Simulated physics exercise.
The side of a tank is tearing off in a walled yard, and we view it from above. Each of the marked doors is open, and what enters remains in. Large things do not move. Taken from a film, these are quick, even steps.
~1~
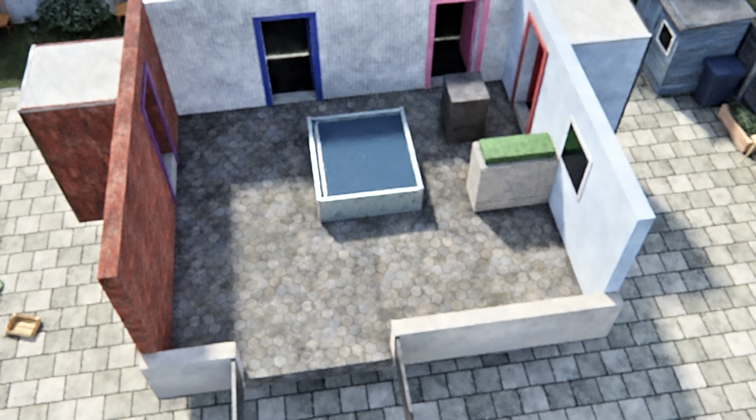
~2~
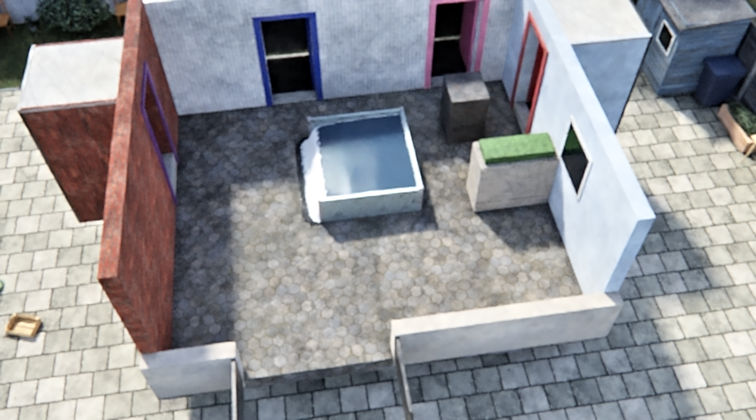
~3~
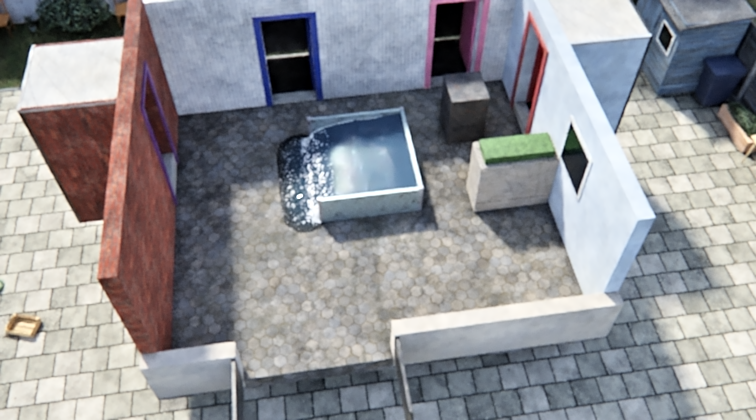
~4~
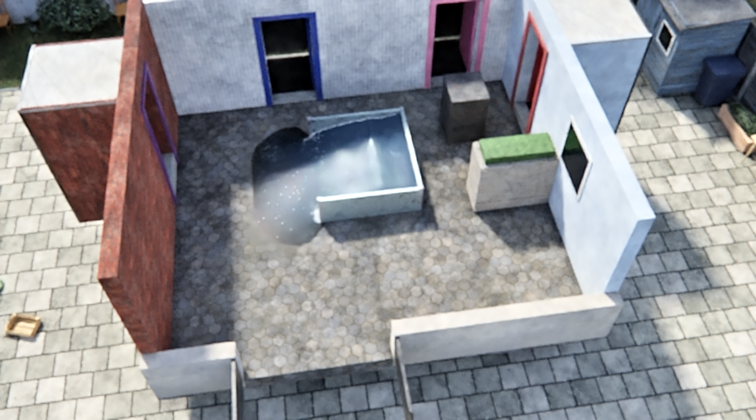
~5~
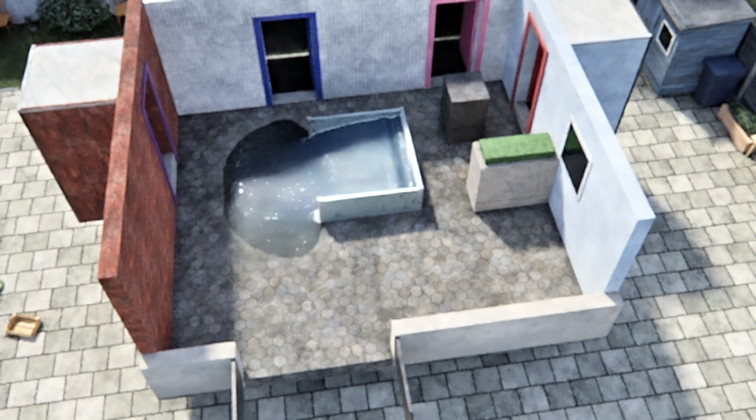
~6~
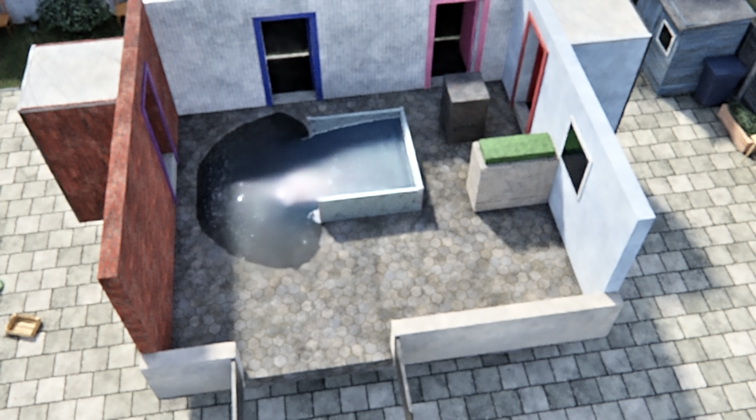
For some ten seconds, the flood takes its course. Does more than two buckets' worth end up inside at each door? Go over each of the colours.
Result: The red door will let in an allowed amount; the purple door will let in an allowed amount; the blue door will let in an allowed amount; the pink door will let in an allowed amount.
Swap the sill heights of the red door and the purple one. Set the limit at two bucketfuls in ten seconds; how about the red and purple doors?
Then the red falls below the mark, and the purple goes past the mark.
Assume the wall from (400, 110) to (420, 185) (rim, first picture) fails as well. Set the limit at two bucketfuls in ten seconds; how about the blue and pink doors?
The blue door falls short, the pink door exceeds the limit.
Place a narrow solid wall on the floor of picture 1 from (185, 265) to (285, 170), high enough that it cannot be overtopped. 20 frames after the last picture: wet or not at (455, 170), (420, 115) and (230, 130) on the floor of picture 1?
Taking the points in order, they are high and dry, high and dry and inundated.
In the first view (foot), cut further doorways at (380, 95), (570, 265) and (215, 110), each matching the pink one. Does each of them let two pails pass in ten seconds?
Log: Door one is below the limit; door two is below the limit; door three is above the limit.
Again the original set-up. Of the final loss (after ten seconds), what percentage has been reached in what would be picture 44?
It comes to around 40 per cent.
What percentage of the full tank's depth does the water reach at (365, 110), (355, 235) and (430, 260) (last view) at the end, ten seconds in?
Respectively 6, 4 and 6 per cent.
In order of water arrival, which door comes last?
That would be the door marked red.
A moment on, water covers 30 % of the floor; the red door not reached, the purple door wet at the sill, nothing in, the blue door not reached, the pink door not reached.
Next, water covers 35 % of the floor; the red door not reached, the purple door wet at the sill, nothing in, the blue door wet at the sill, nothing in, the pink door not reached.
Then, water covers 40 % of the floor; the red door not reached, the purple door wet at the sill, nothing in, the blue door wet at the sill, nothing in, the pink door not reached.
Later, water covers 70 % of the floor; the red door not reached, the purple door wet at the sill, nothing in, the blue door under two buckets in, the pink door wet at the sill, nothing in.
In the end, water covers 95 % of the floor; the red door wet at the sill, nothing in, the purple door wet at the sill, nothing in, the blue door under two buckets in, the pink door wet at the sill, nothing in.
